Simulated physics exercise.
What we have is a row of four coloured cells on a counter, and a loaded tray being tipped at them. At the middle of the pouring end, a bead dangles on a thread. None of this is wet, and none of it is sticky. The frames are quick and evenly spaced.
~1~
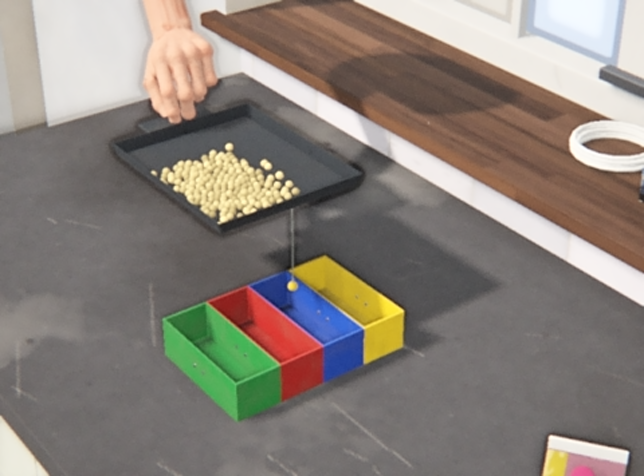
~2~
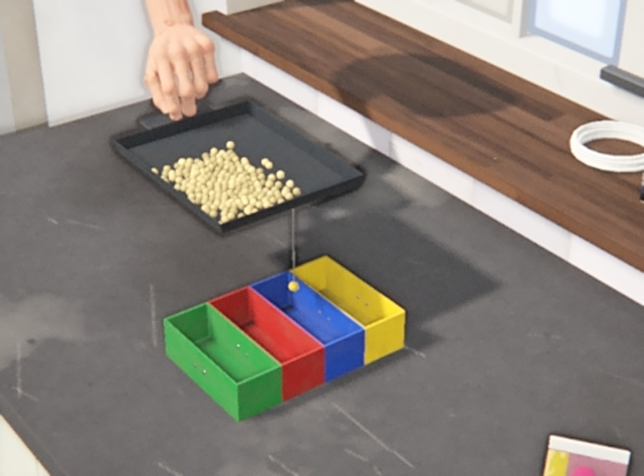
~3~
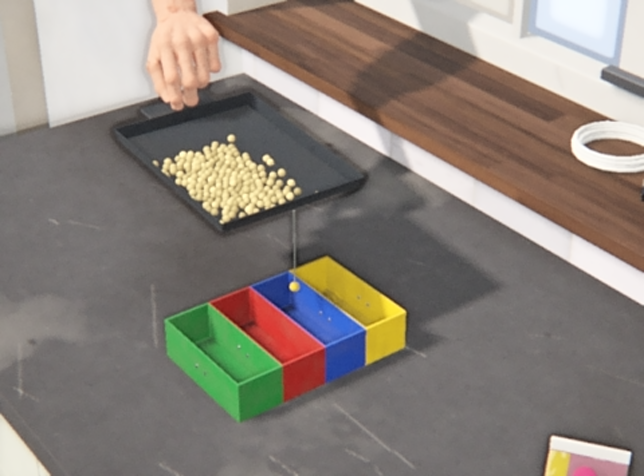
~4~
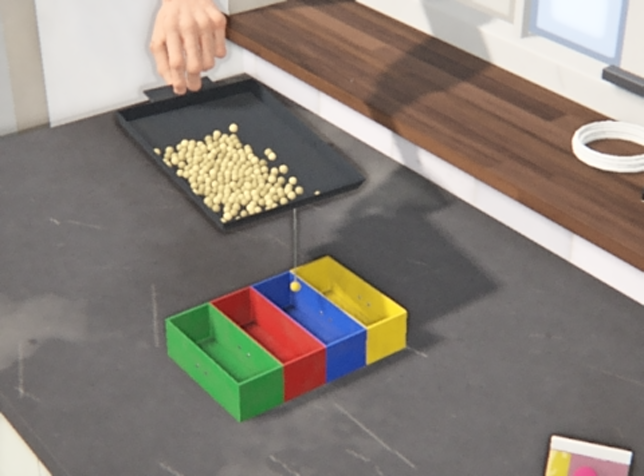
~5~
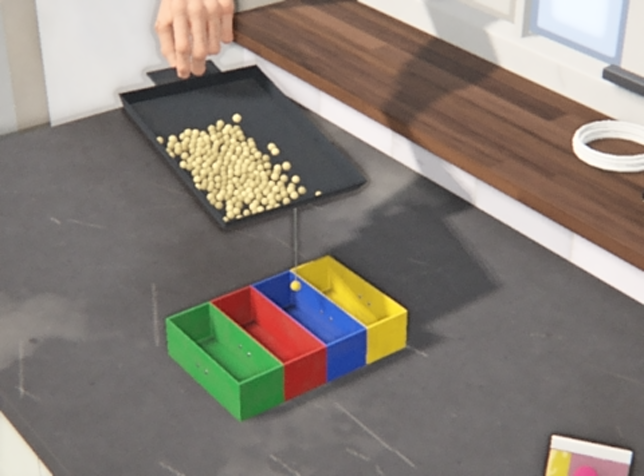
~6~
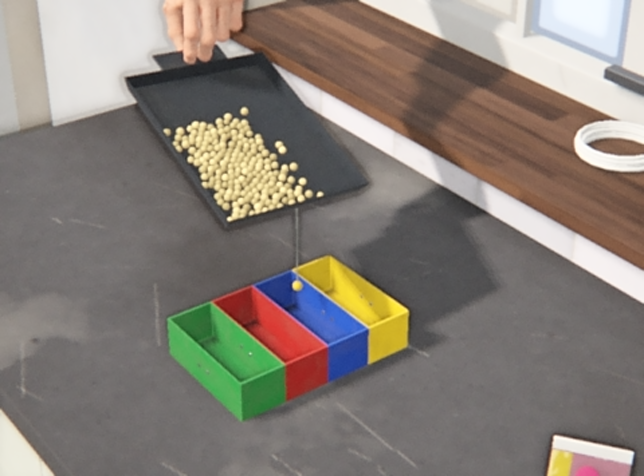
Hand raising the back of a dark tray of pale round beans, tilting it above green, red, blue and yellow compartments.
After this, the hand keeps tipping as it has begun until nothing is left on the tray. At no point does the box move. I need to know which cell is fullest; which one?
That is the yellow cell.
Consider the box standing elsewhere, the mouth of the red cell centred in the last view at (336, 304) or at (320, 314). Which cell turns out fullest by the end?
Try 1: The blue one. Try 2: That blue cell.
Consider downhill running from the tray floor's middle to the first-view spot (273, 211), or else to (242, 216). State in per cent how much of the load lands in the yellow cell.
The first try gives close to 0 percent; the next gives 0 percent.
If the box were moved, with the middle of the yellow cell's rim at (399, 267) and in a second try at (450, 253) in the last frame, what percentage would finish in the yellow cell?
0 %, then 0 %.
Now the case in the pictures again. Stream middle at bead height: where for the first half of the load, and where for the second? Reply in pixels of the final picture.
For the early half I get (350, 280), and for the late half (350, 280).
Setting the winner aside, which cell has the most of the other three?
That would be the cell in blue.
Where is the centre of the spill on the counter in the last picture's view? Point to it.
Roughly at (438, 309).
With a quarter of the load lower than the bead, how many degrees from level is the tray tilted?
At some 80 degrees.
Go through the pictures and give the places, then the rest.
In the first picture, corners of the pouring end at (221, 221) and (355, 173), level; middle of the load at (224, 185), soya beans; bead on its thread at (293, 286); green cell at (258, 390); red cell at (302, 370); blue cell at (343, 352); yellow cell at (383, 334).
In the second picture, corners of the pouring end at (222, 221) and (356, 174), level; middle of the load at (225, 184).
In the third picture, corners of the pouring end at (223, 220) and (358, 175), tipped barely, lowest at the right corner; middle of the load at (226, 180).
In the fourth picture, corners of the pouring end at (225, 219) and (359, 177), tipped a little, lowest at the right corner; middle of the load at (228, 174).
In the fifth picture, corners of the pouring end at (227, 218) and (360, 179), tipped clearly, lowest at the right corner; middle of the load at (231, 168).
In the sixth picture, corners of the pouring end at (230, 217) and (362, 181), tipped clearly, lowest at the right corner; middle of the load at (237, 166), nearly all on the move; green cell at (263, 389); red cell at (306, 370); blue cell at (348, 351); yellow cell at (388, 334).
Soon, tray tipped steeply; most on the tray; a stray few in the yellow cell; a stray few in the blue cell; about a quarter falling or outside the box.
A while on, tray tipped past a quarter turn; about a third in the yellow cell; about a quarter in the blue cell; a small part in the red cell; a stray few in the green cell; about a quarter falling or outside the box.
Towards the end, tray tipped past a quarter turn; about a third in the yellow cell; about a quarter in the blue cell; a small part in the red cell; a stray few in the green cell; about a quarter falling or outside the box.
Finally, tray tipped past a quarter turn; about a third in the yellow cell; about a quarter in the blue cell; a small part in the red cell; a stray few in the green cell; about a quarter outside the box.
